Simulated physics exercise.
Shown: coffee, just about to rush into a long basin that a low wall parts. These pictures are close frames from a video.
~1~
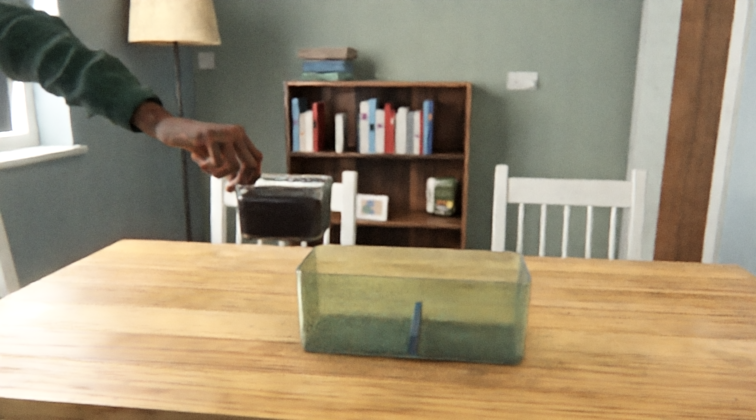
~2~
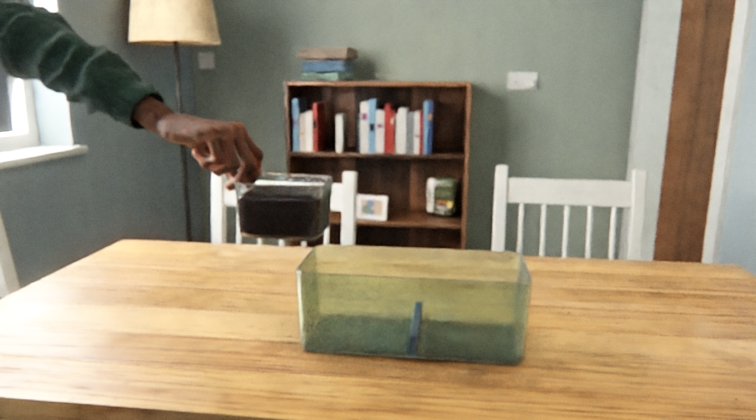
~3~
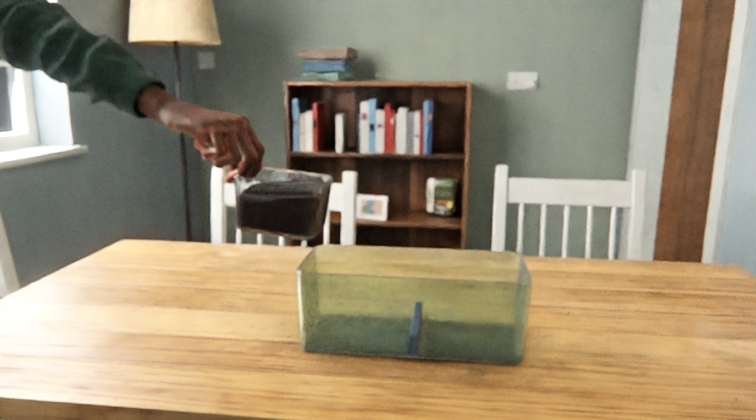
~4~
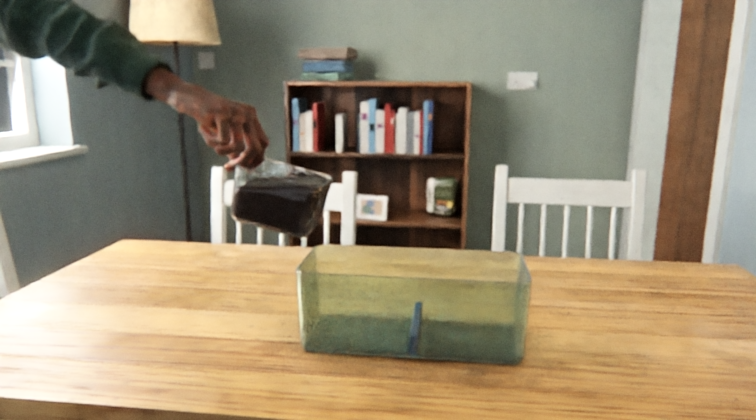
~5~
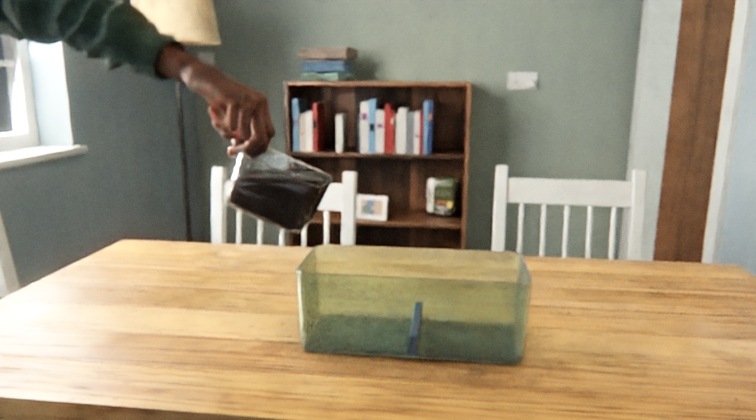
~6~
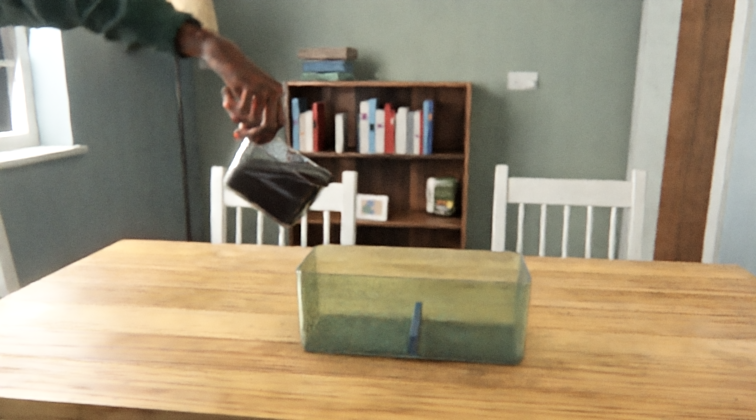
In a room with a bookcase and white chairs, a hand holds a clear container of dark liquid above a wooden table, gradually tilting it rightward toward a long, greenish transparent basin with a low blue divider inside.
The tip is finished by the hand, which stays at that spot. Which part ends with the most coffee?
The fullest section lies on the viewer's left.
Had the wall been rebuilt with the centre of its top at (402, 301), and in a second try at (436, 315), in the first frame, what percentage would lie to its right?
Try 1: Some 55 %; try 2: 15 %.
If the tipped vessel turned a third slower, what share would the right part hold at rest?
It comes to some 35 per cent.
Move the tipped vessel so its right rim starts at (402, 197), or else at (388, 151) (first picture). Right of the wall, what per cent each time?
It comes out at around 70 percent and then around 70 percent.
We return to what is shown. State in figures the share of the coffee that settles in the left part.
It works out to around 60 percent.
A moment on, the tilt is 94° and 50 per cent is still to pour, 7 is left of the wall and 0 right of it.
Next, the tilt is 97° and 9 per cent is still to pour, 47 is left of the wall and 21 right of it.
Then the tilt is 97° and 2 per cent is still to pour, 51 is left of the wall and 36 right of it.
Later the tilt is 97° and 0 per cent is still to pour, 59 is left of the wall and 37 right of it.
In the end 59 per cent lies left of the wall, 38 right of it and 3 outside.
